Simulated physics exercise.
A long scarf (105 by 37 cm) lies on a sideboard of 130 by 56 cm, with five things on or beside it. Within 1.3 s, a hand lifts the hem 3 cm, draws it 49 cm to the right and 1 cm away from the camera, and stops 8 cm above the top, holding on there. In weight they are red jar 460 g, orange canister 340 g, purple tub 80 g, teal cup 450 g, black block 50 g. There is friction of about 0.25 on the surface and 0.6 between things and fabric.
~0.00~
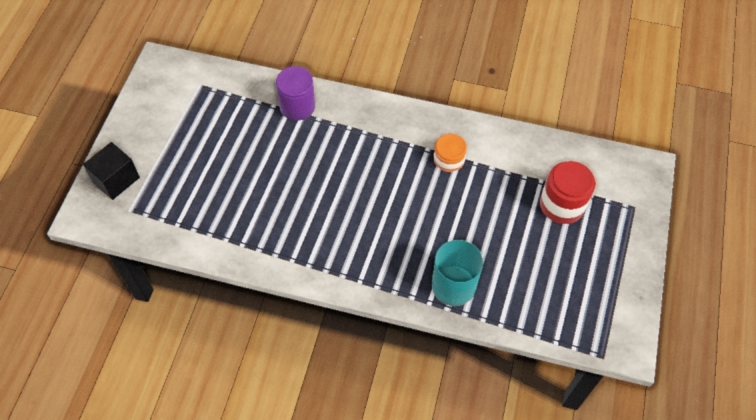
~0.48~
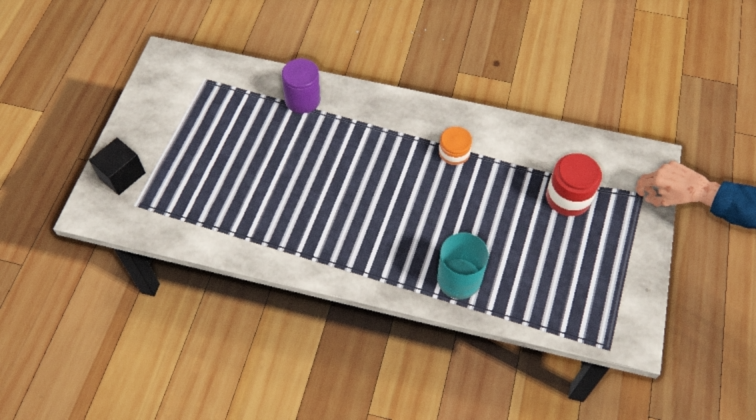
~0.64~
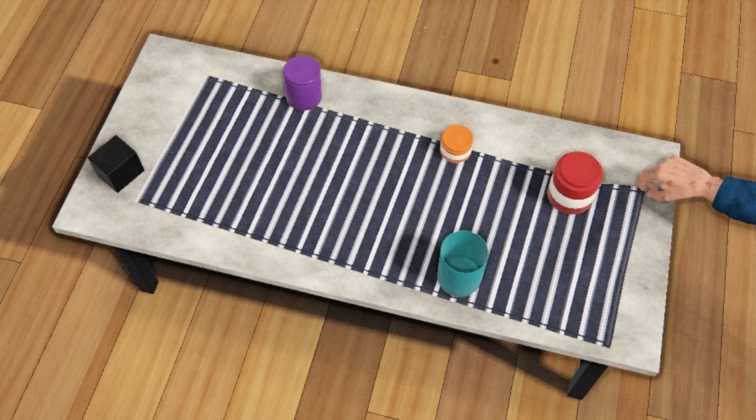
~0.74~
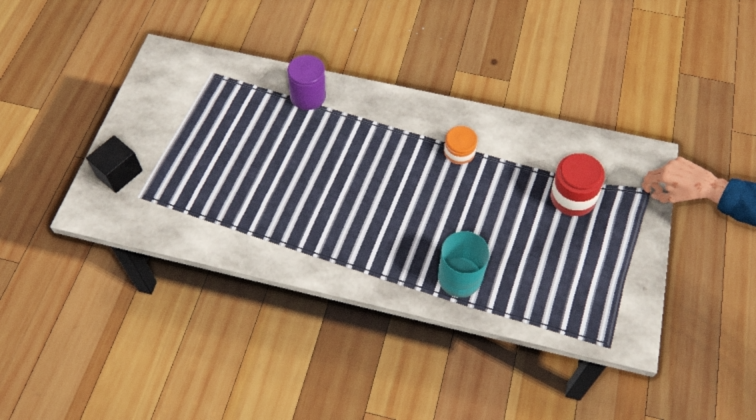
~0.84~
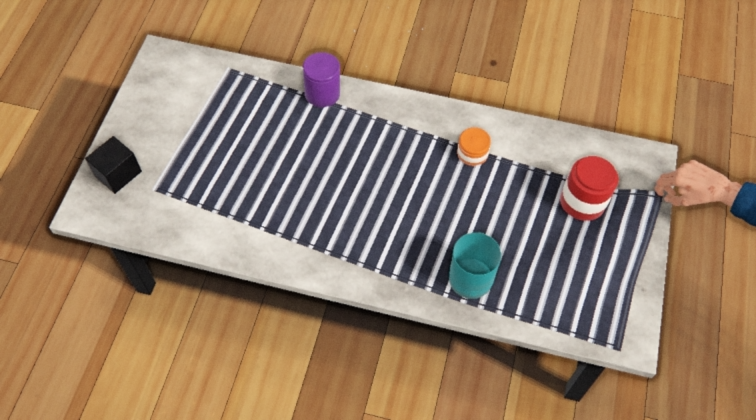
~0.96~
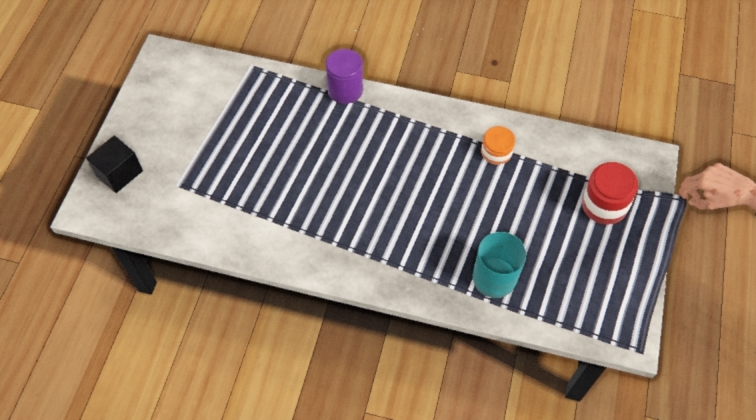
At the start, a striped scarf lies on a low table with a purple tub, orange canister, red jar and teal cup on it, a black block beside it. A hand comes in from the right, grips the scarf's corner and pulls it rightward, and the four containers shift right with it while the block stays put.
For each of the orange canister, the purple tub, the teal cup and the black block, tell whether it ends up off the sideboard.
Orange canister: Comes off; purple tub: Comes off; teal cup: Comes off; black block: Stays up.
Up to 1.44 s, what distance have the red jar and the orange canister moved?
The red jar has shifted 35 cm and the orange canister 40 cm.
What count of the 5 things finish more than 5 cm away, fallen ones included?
That gives 4.
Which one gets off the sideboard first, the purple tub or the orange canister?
It's the purple one.
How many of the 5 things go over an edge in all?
3 in all.
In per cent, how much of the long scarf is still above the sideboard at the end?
I'd say close to 0 per cent of it.
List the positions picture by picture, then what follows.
Shows, orange canister (451, 146); purple tub (294, 80); teal cup (459, 261); black block (107, 161); long scarf corners (129, 212) (200, 85) (635, 207) (604, 360), in the first picture.
Shows, purple tub (300, 73); long scarf corners (135, 206) (205, 79); grip (643, 196), in the second picture.
Shows, purple tub (301, 70); orange canister (458, 137); long scarf corners (136, 202) (206, 75); grip (645, 191), in the third picture.
Shows, teal cup (466, 252); red jar (583, 170); purple tub (306, 70); long scarf corners (212, 73) (610, 349); grip (650, 192), in the fourth picture.
Shows, teal cup (477, 254); red jar (596, 173); purple tub (321, 67); long scarf corners (153, 190) (228, 68); grip (662, 195), in the fifth picture.
Shows, orange canister (500, 139); purple tub (344, 63); teal cup (502, 253); black block (110, 155); long scarf corners (176, 187) (252, 65) (643, 355); grip (687, 199), in the sixth picture.
After 1.2 s, 85 % of the long scarf is still over the top; purple tub 26 cm off its start, orange canister 24 cm off its start, teal cup 20 cm off its start.
After 1.4 s, 65 % of the long scarf is still over the top; purple tub over the edge, orange canister 42 cm off its start, teal cup 34 cm off its start.
After 1.7 s, 30 % of the long scarf is still over the top; orange canister over the edge, teal cup 54 cm off its start at (727, 273), purple tub over the edge.
After 1.9 s, 0 % of the long scarf is still over the top; orange canister over the edge, teal cup over the edge, purple tub over the edge.
After 3.5 s, 0 % of the long scarf is still over the top; orange canister over the edge, teal cup over the edge, purple tub over the edge, black block 0 cm off its start at (110, 154).
